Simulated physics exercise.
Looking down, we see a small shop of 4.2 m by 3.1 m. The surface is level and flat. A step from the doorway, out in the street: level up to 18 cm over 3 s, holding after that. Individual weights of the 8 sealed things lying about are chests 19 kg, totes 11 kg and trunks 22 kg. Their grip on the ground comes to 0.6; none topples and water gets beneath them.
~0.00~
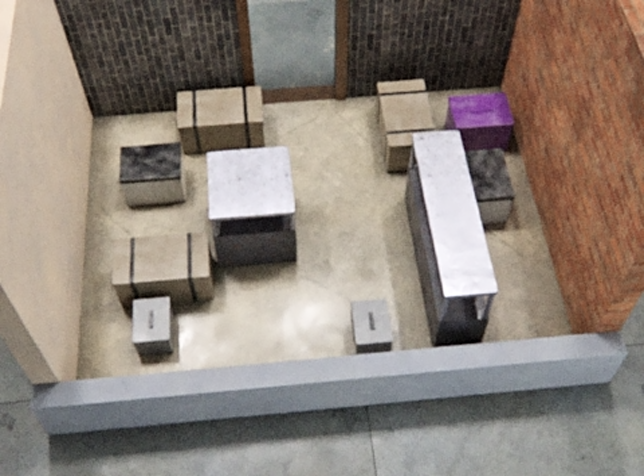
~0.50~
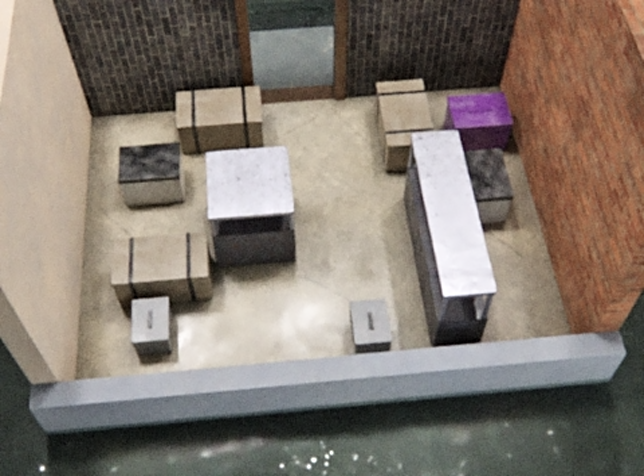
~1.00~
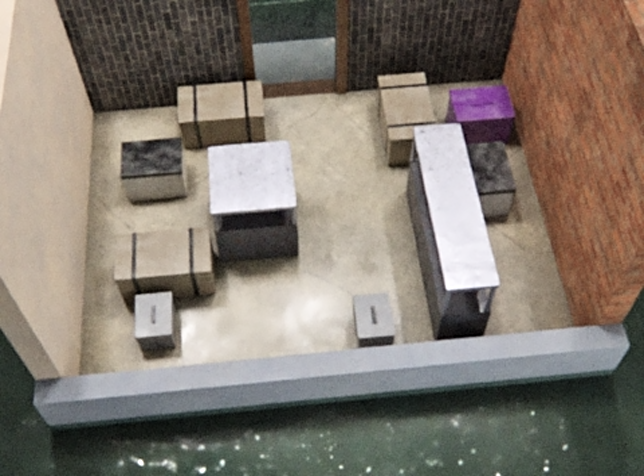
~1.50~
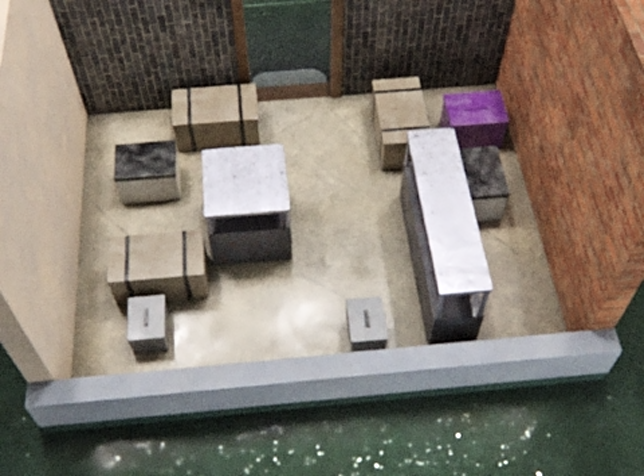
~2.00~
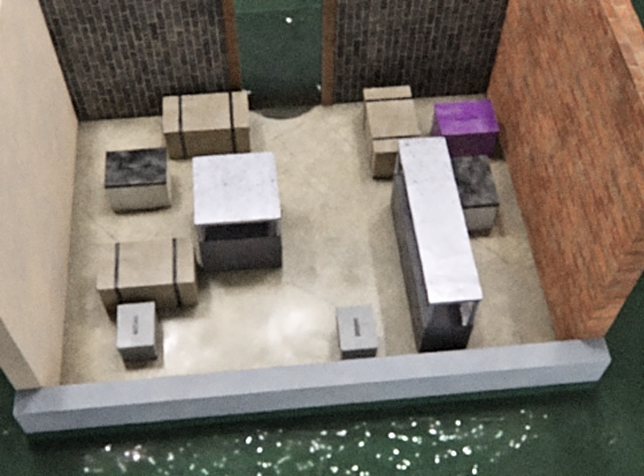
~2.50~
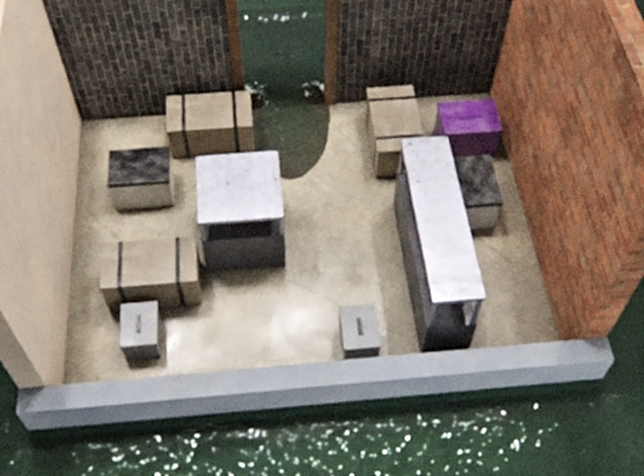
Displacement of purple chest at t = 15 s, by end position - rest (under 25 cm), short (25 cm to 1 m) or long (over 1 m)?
By then it is left almost where it was.
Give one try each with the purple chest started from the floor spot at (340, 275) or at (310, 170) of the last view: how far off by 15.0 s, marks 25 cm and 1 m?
Respectively, it shifts somewhat and ends up distant.
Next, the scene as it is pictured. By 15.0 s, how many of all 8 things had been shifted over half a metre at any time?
The tally stands at 4.
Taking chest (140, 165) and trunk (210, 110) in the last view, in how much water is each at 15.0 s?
Close to 13 and 10 centimetres.
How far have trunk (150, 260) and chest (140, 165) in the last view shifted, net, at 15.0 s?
The first is 60 cm from its start, the second 60 cm.
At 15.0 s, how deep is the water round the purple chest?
About 8 cm.
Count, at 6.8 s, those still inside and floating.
The number is 0.
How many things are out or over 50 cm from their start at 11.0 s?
By my tally, 1.
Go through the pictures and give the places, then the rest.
The purple chest at (481, 110) rests on the ground; water covers 0.0 m2; 0 of 8 have shifted, in the first picture.
The purple chest at (480, 110) rests on the ground; 0.0 m2 under water; 0 of 8 have shifted, in the second picture.
The purple chest at (482, 103) rests on the ground; water covers 0.0 m2; 0 of 8 have shifted, in the third picture.
The purple chest at (476, 108), on the bottom; 0.0 m2 under water; 0 of 8 have shifted, in the fourth picture.
The purple chest at (467, 117) rests on the ground; 0.1 m2 under water; 0 of 8 have shifted, in the fifth picture.
The purple chest at (470, 116), on the bottom; 0.6 m2 under water; 0 of 8 have shifted, in the sixth picture.
After 3.5 s the purple chest is near (470, 116), 0.0 m from its start, aground; 0 afloat.
After 6.8 s the purple chest is near (470, 116), 0.0 m from its start, aground; 0 afloat.
After 11.0 s the purple chest is near (470, 116), 0.0 m from its start, aground; 2 afloat.
After 15.0 s the purple chest is near (470, 114), 0.0 m from its start, aground; 7 afloat.
